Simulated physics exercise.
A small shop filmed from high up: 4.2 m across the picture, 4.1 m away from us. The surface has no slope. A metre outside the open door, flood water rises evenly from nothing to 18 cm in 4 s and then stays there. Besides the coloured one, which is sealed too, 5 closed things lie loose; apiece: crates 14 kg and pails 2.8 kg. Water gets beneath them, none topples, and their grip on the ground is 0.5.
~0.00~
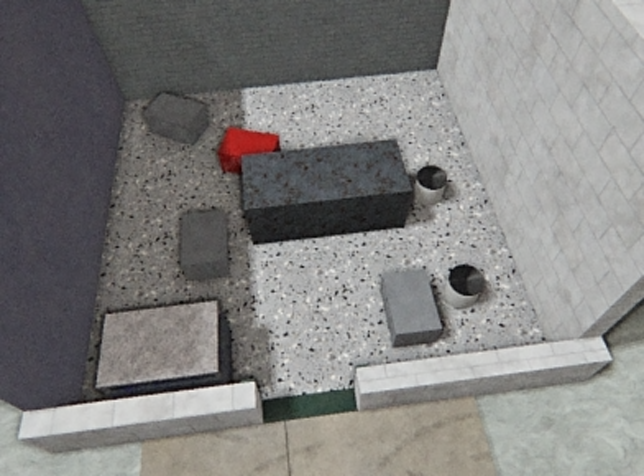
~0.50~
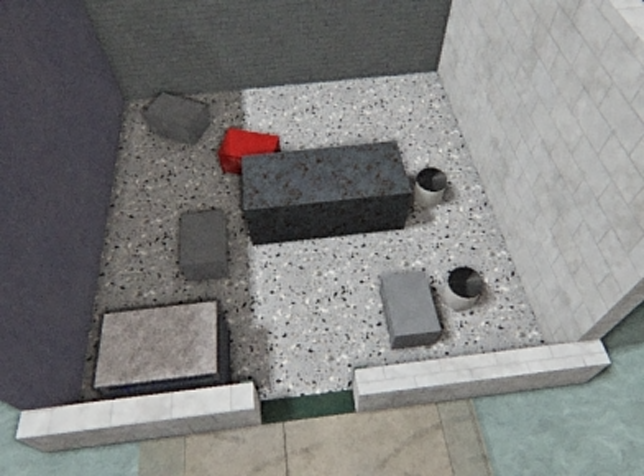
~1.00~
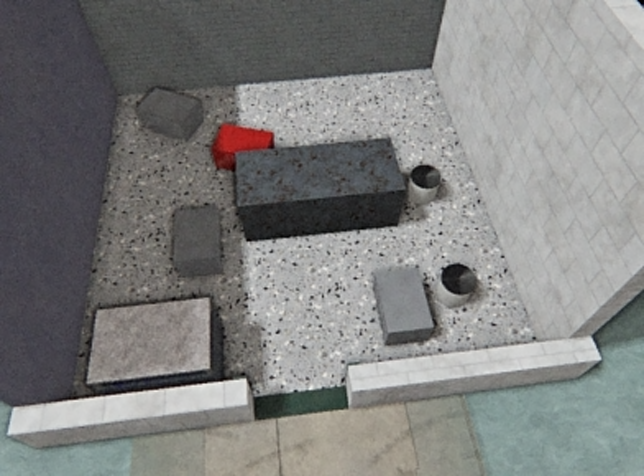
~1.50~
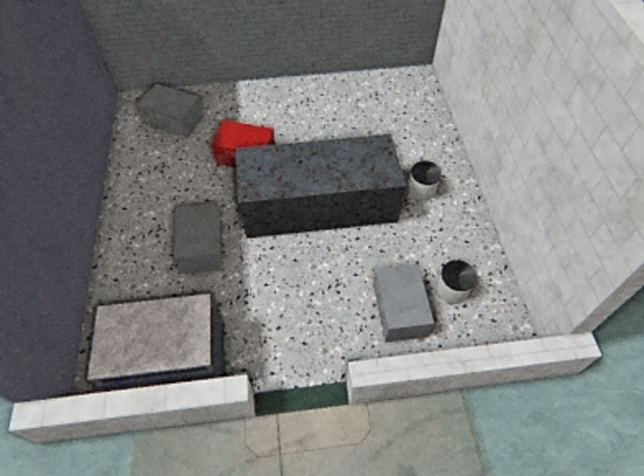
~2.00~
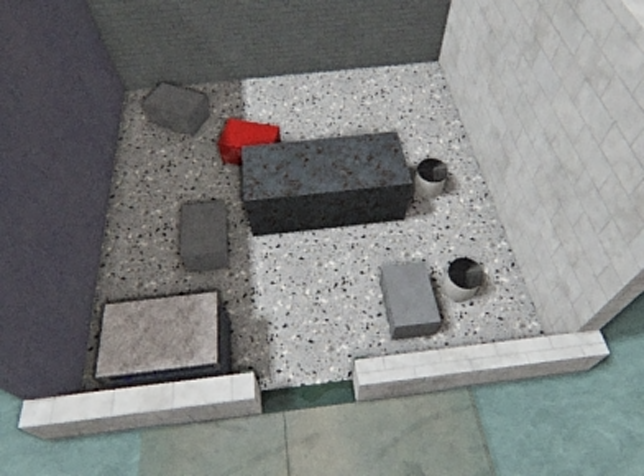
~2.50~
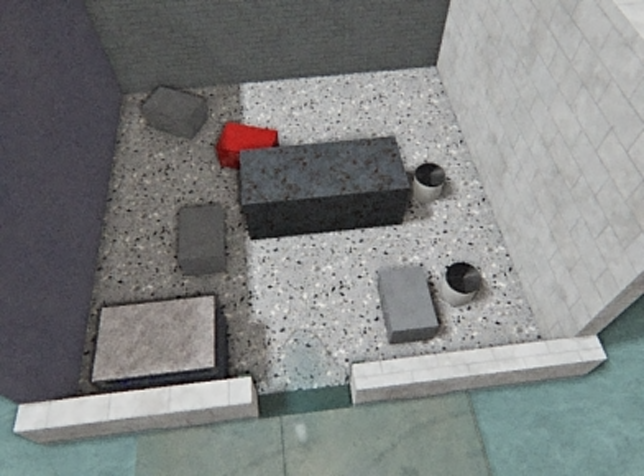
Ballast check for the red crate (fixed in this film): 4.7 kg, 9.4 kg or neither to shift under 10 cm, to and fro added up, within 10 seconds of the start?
For it, only the higher weight holds it.
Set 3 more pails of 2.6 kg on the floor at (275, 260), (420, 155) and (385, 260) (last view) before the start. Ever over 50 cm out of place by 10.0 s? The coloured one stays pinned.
In that order: More, short of it, past it.
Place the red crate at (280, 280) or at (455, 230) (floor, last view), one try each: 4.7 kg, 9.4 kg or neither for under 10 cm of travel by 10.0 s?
In that order: Neither is enough; neither is enough.
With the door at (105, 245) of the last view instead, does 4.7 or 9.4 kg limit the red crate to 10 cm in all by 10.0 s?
In that case neither load is enough.
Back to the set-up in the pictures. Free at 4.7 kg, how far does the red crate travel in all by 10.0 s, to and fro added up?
Some 40 cm in all.
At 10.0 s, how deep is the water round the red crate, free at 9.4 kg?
About 1 cm.
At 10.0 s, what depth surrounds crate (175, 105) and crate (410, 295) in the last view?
About 4 and 5 cm.
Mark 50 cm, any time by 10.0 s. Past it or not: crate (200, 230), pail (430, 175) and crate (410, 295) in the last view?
In that order: More, under, less.
After 3.5 s the red crate would be 0 cm from its start with 4.7 kg and 0 cm from its start with 9.4 kg; 0 cm of water round it then.
After 4.5 s the red crate would be 0 cm from its start with 4.7 kg and 0 cm from its start with 9.4 kg; 0 cm of water round it then.
After 7.0 s the red crate would be 25 cm from its start with 4.7 kg and 0 cm from its start with 9.4 kg; 2 cm of water round it then.
After 10.0 s the red crate would be 38 cm from its start with 4.7 kg and 0 cm from its start with 9.4 kg; 1 cm of water round it then.
